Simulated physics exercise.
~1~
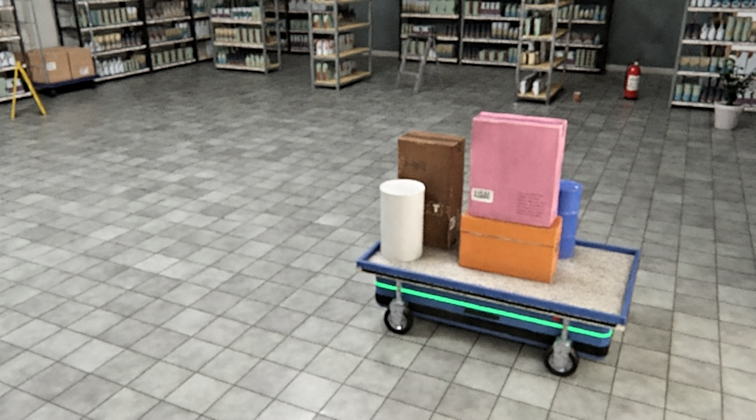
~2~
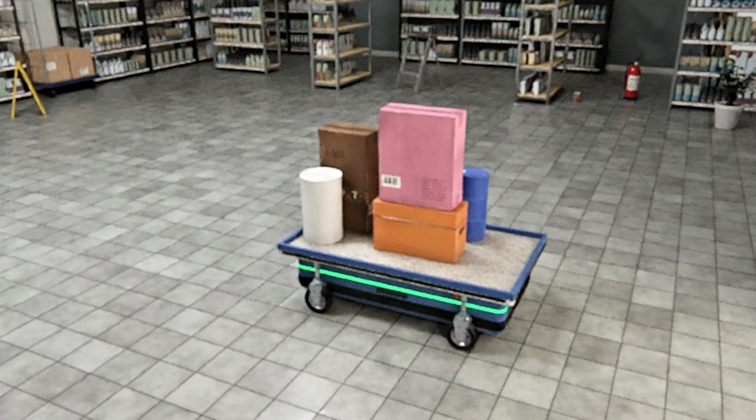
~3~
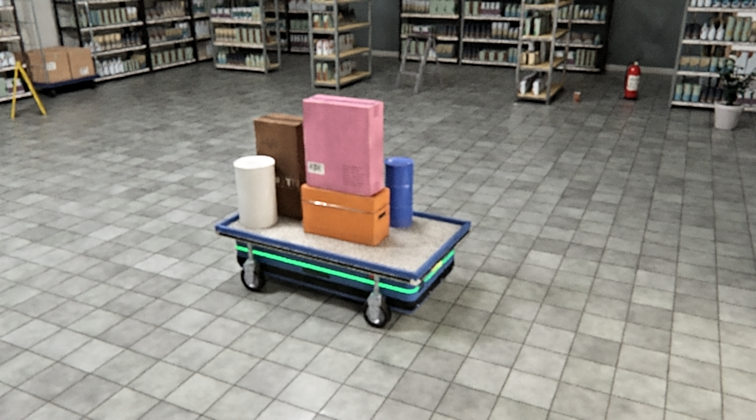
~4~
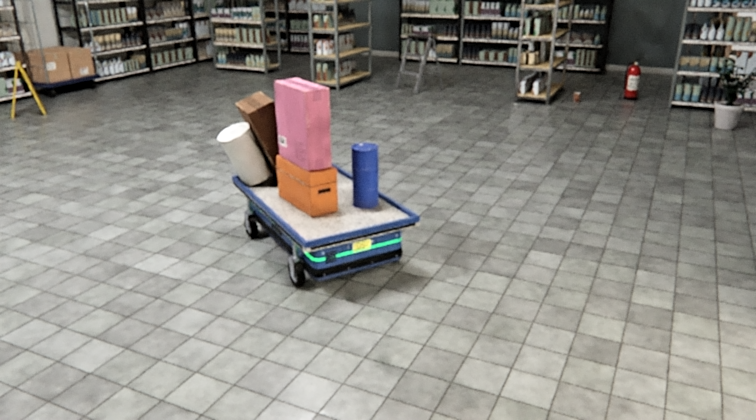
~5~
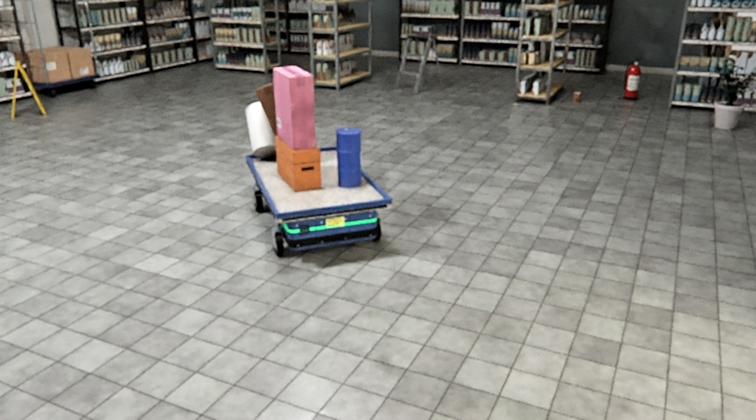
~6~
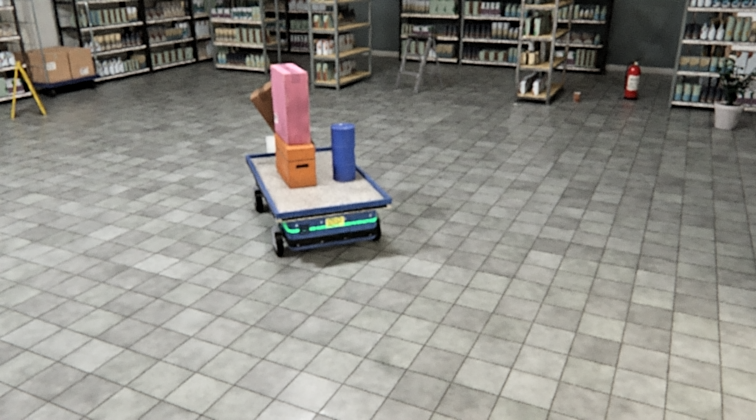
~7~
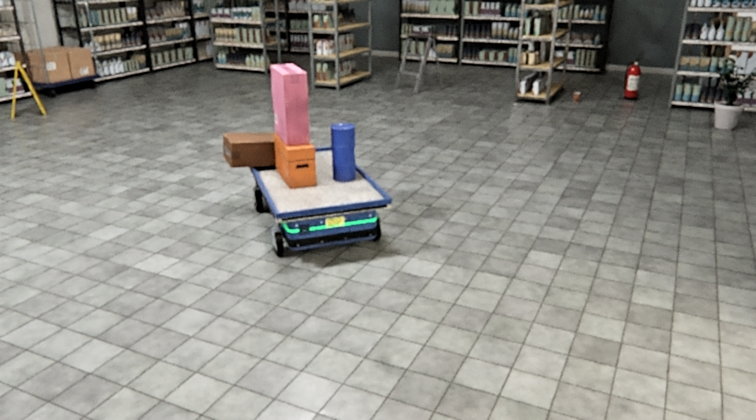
We see a cart carrying boxes and cylinders roll left across a tiled floor, then curve away and stop. The white cylinder and brown box tip during the turn; the cylinder drops off the far side, and the brown box ends on its side while the pink box, orange box and blue cylinder stay upright.
